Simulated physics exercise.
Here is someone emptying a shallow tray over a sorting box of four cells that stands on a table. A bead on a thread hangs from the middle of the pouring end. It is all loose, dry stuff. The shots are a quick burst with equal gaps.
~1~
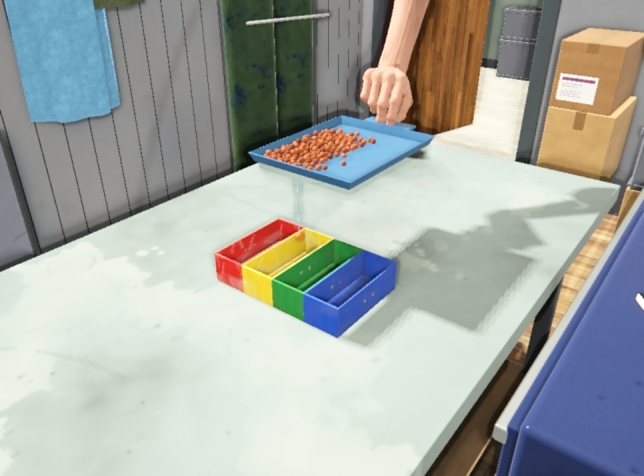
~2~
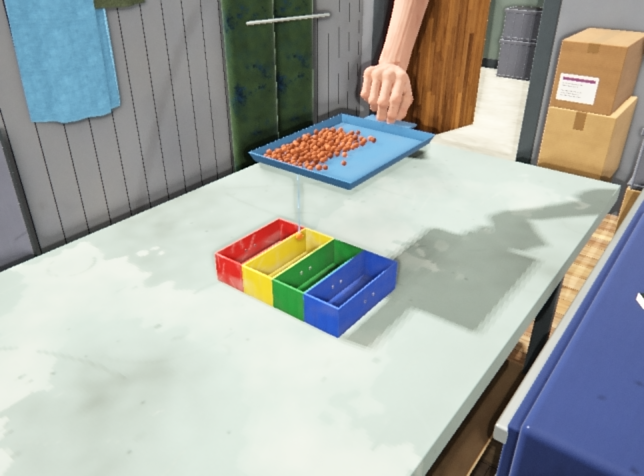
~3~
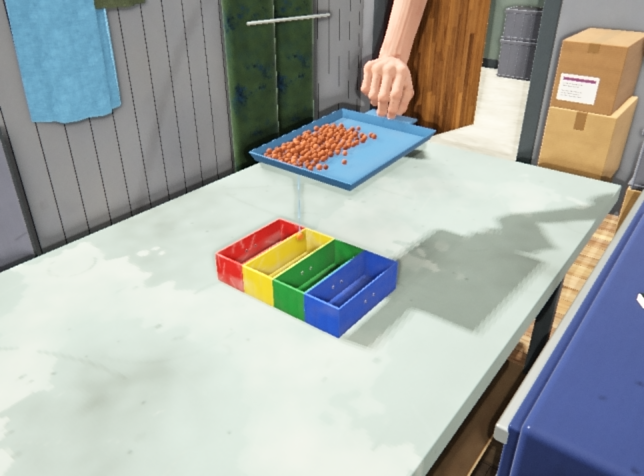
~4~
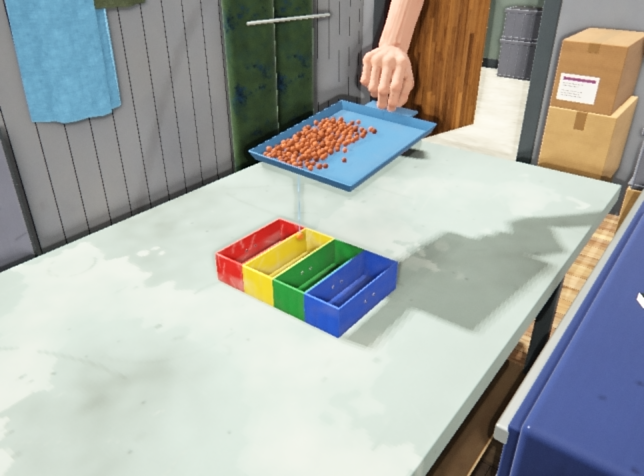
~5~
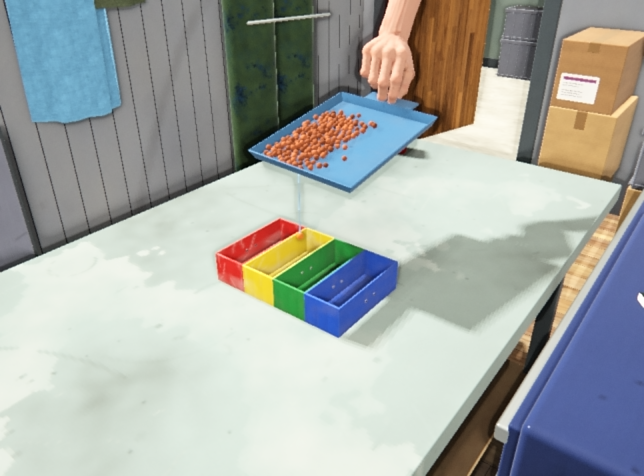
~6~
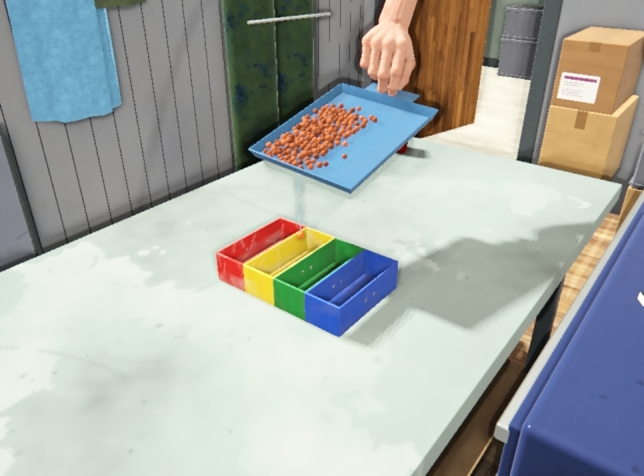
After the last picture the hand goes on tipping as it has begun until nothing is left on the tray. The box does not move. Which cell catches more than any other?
The green one ends fullest.
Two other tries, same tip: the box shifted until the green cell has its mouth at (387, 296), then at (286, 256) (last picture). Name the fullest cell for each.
At the first place the red cell, at the second the blue one.
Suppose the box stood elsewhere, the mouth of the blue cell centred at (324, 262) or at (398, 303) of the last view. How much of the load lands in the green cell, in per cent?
In turn 30 and 10 in a hundred.
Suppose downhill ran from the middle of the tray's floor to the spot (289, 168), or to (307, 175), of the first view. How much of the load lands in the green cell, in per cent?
Roughly 0 per cent, and 20 per cent.
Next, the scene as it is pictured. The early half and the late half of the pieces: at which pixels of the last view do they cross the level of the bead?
At about (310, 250), then at (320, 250).
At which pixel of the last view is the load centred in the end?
Roughly at (315, 292).
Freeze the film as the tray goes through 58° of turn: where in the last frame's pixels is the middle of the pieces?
Roughly at (314, 163).
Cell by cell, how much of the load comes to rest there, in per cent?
In per cent, red cell 0, yellow cell 30, green cell 40 and blue cell 30.
Soon after the last picture, tray tipped steeply; nearly all on the tray; a stray few in the green cell; a stray few in the blue cell; a stray few in the yellow cell; a stray few falling or outside the box.
A little later, tray tipped right over; a stray few on the tray; about a third in the green cell; about a quarter in the yellow cell; about a quarter in the blue cell; a stray few in the red cell; a small part falling or outside the box.
Later still, tray tipped past a quarter turn; about half in the green cell; about a quarter in the blue cell; about a quarter in the yellow cell; a stray few in the red cell; a stray few falling or outside the box.
At rest, tray tipped past a quarter turn; about half in the green cell; about a quarter in the blue cell; about a quarter in the yellow cell; a stray few in the red cell; a stray few outside the box.
